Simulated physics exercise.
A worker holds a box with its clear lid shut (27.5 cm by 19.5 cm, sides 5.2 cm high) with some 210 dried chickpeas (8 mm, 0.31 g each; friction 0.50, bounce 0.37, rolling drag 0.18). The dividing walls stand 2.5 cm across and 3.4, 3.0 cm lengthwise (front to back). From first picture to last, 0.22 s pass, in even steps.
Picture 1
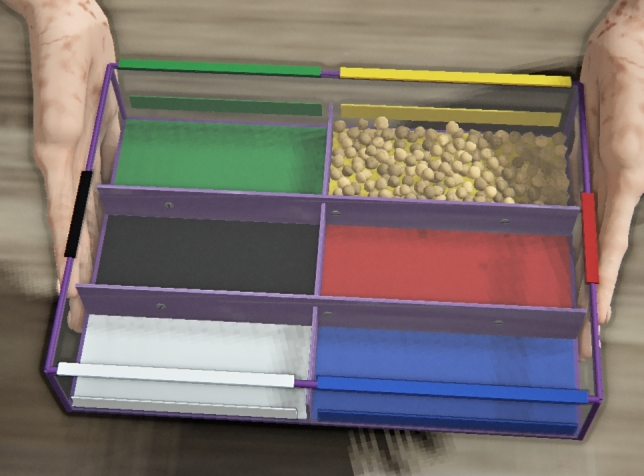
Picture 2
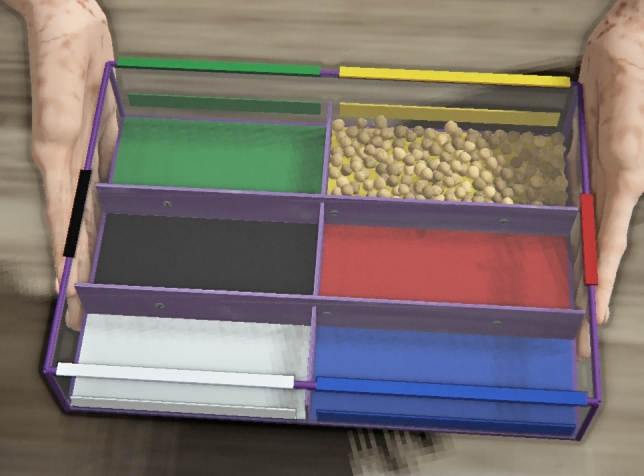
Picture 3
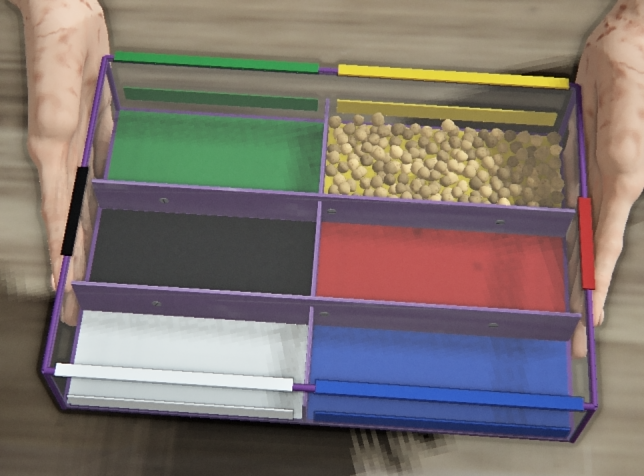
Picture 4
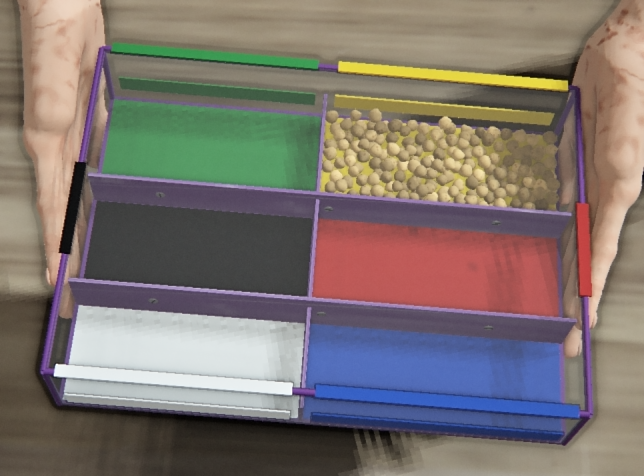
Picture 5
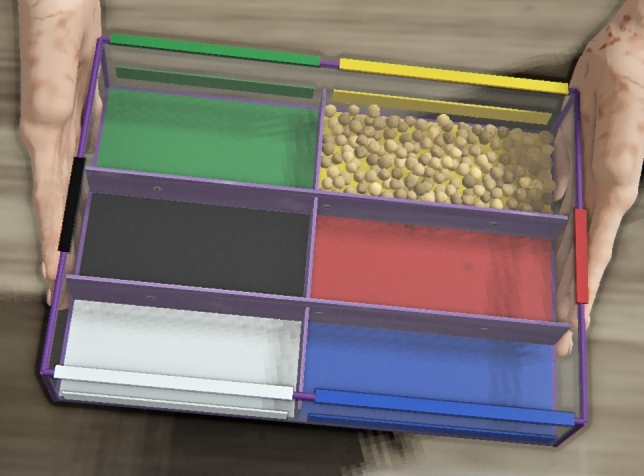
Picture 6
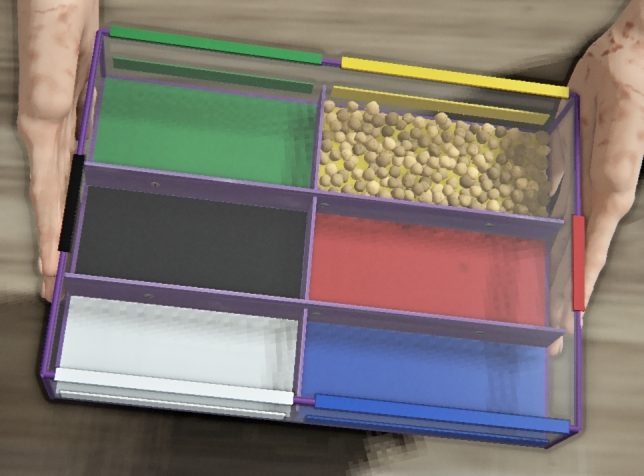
Above a blurred brown surface, two hands slowly tilting a clear-lidded box of coloured compartments, chickpeas shifting slightly within the yellow one.
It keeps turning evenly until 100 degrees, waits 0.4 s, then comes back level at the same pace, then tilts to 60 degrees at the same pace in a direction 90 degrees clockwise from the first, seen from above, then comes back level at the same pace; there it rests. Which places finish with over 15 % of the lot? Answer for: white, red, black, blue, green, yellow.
In the white compartment: Below; in the red compartment: Above; in the black compartment: Below; in the blue compartment: Above; in the green compartment: Below; in the yellow compartment: Above.
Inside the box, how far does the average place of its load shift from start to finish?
Some 9.0 cm.
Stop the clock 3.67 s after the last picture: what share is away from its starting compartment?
Some 65 per cent.
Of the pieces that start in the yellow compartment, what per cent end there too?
Some 30 per cent.
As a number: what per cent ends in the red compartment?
About 30 per cent.
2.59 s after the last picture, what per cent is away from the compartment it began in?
Some 65 per cent.
Then, 1.41 s after the last picture, tilt 100 degrees; red 30 %, blue 25 %, yellow 45 %; middle of all pieces near (416, 221).
Then, 2.59 s after the last picture, tilt 17 degrees; red 30 %, blue 35 %, yellow 35 %; middle of all pieces near (532, 301).
Then, 3.67 s after the last picture, tilt 60 degrees; red 35 %, blue 35 %, yellow 35 %; middle of all pieces near (416, 271).
Then, 4.70 s after the last picture, tilt 0 degrees; red 30 %, blue 35 %, yellow 35 %; middle of all pieces near (383, 298).
In the end, white 0 %, red 30 %, black 0 %, blue 35 %, green 0 %, yellow 35 %.
